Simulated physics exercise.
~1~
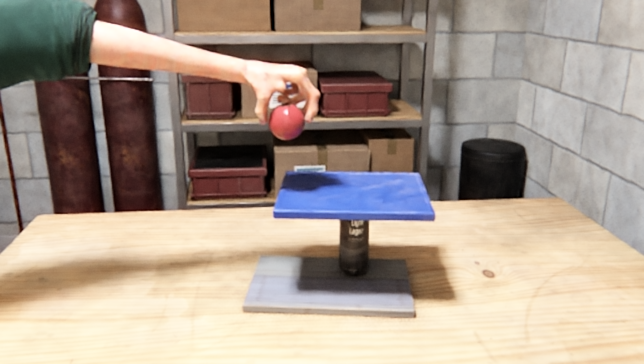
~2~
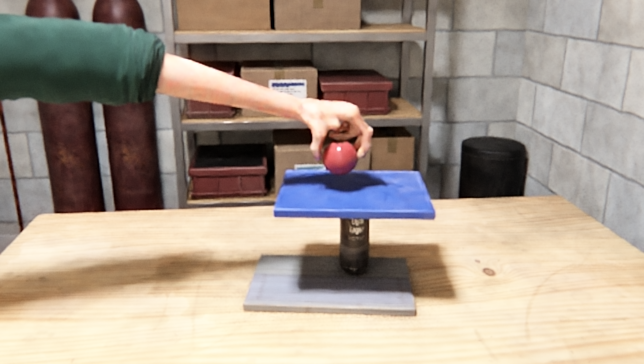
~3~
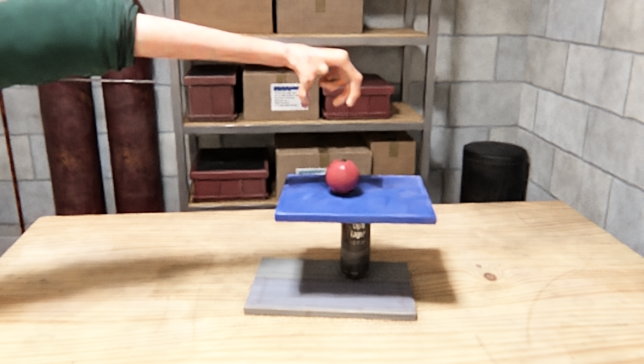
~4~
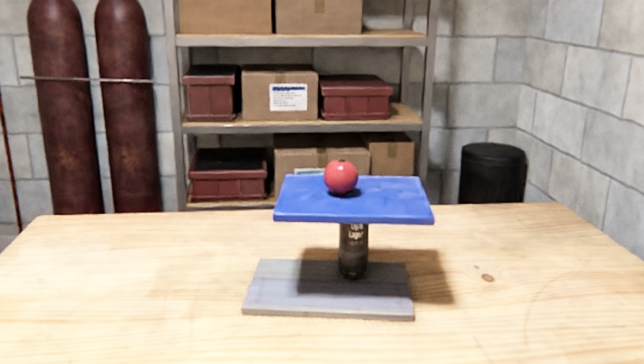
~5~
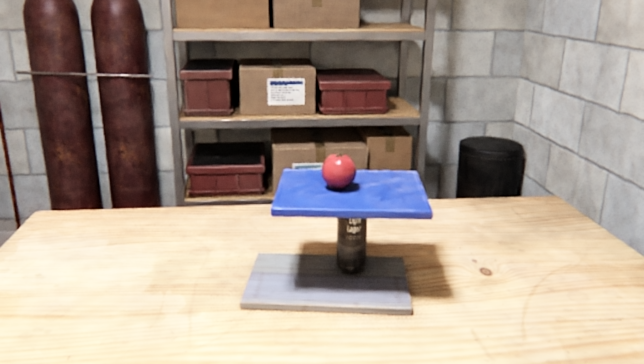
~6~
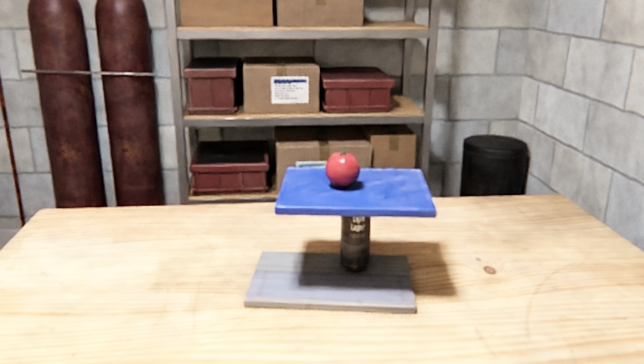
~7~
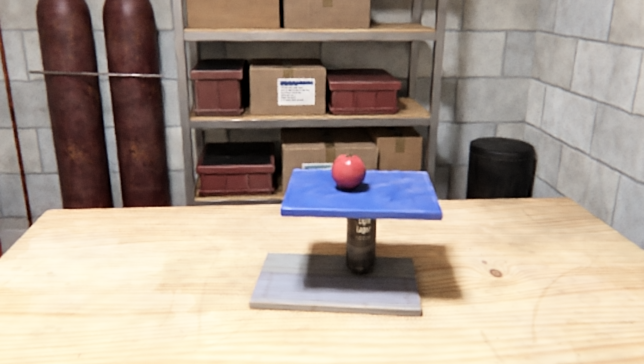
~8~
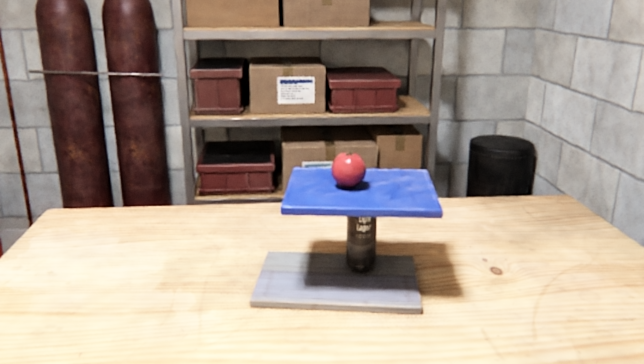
Hand lowering a red tomato onto a blue tray balanced on a black can, releasing it and withdrawing as the pile holds.
